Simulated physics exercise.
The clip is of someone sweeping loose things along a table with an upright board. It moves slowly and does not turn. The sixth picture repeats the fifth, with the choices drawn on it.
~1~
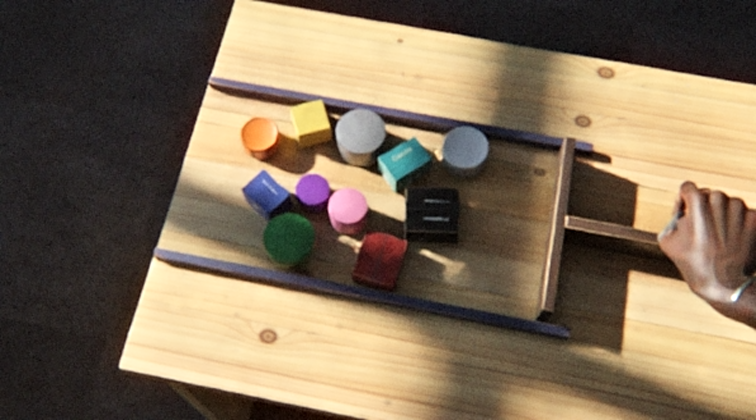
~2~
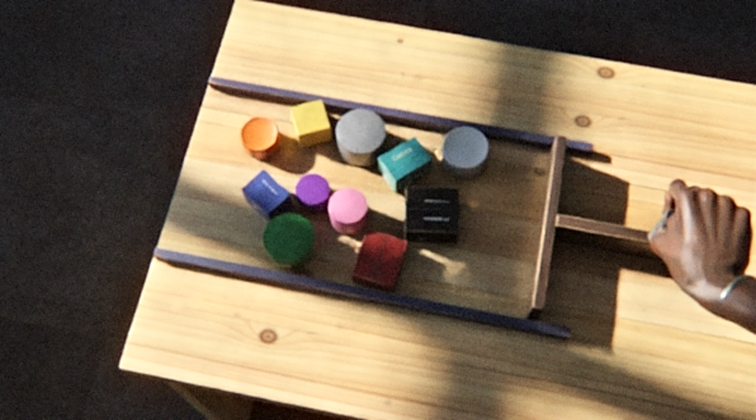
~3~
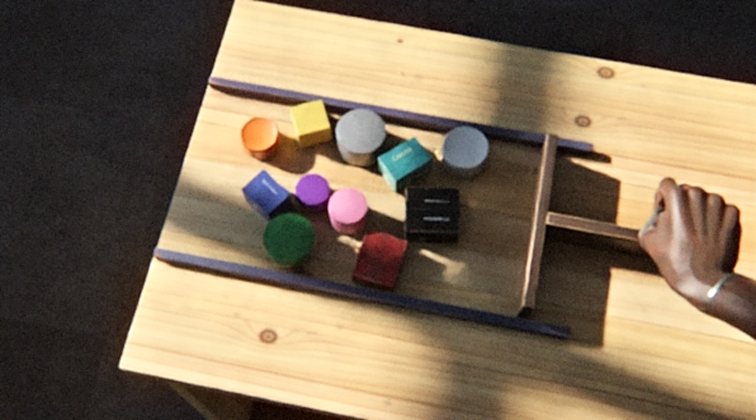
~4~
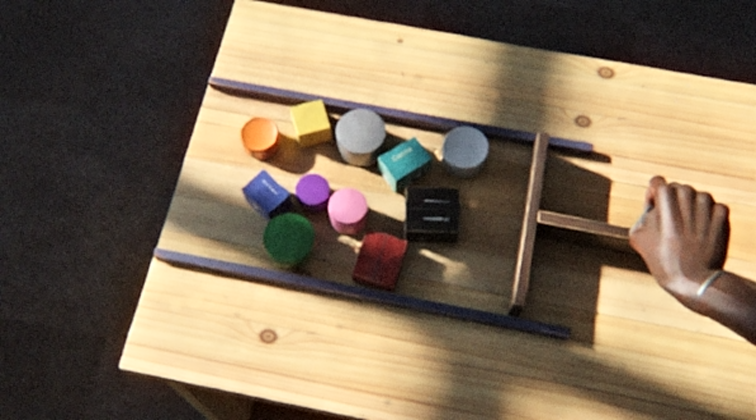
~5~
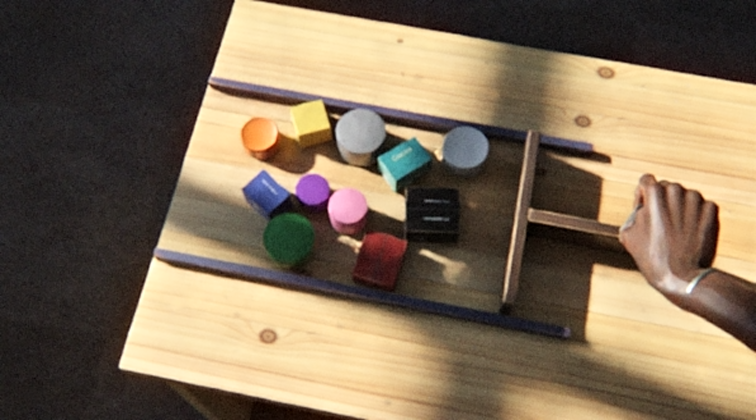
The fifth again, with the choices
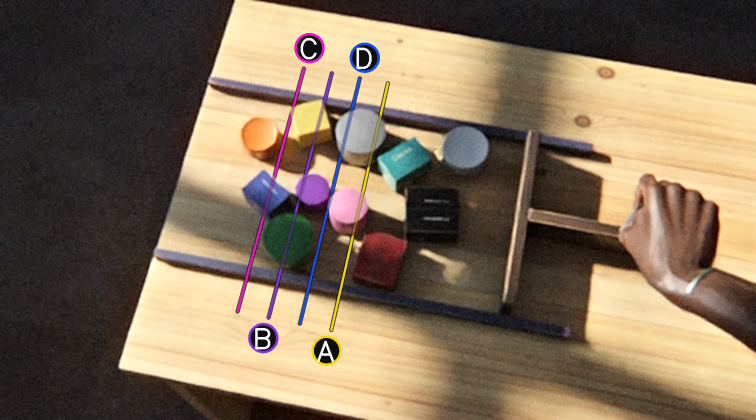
At first, a hand grips the handle of an upright wooden board at the right of a table, with colourful pots and boxes scattered between two dark rails. The hand then slides the board slowly leftward a short way, narrowing the gap, while the objects stay still and untouched.
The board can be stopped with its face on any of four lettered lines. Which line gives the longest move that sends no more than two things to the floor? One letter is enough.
B is the last line within the limit.
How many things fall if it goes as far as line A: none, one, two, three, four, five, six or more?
By then, none.
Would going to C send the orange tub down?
By then, yes.
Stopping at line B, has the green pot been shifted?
Yes.
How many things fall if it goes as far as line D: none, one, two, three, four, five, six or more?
In all, none.
On the marked copy, A at (361, 199); B at (302, 188); C at (273, 183); D at (332, 194).
With B. Early on, board (442, 198); white jar (424, 143); turquoise packet (387, 165).
Further on, board (364, 184); orange tub (229, 143); yellow block (264, 119).
At the end, board (304, 173); orange tub (191, 144); yellow block (208, 111); none fallen.
As for the rest, A is within the limit but short; C drops three; D is within the limit but short.
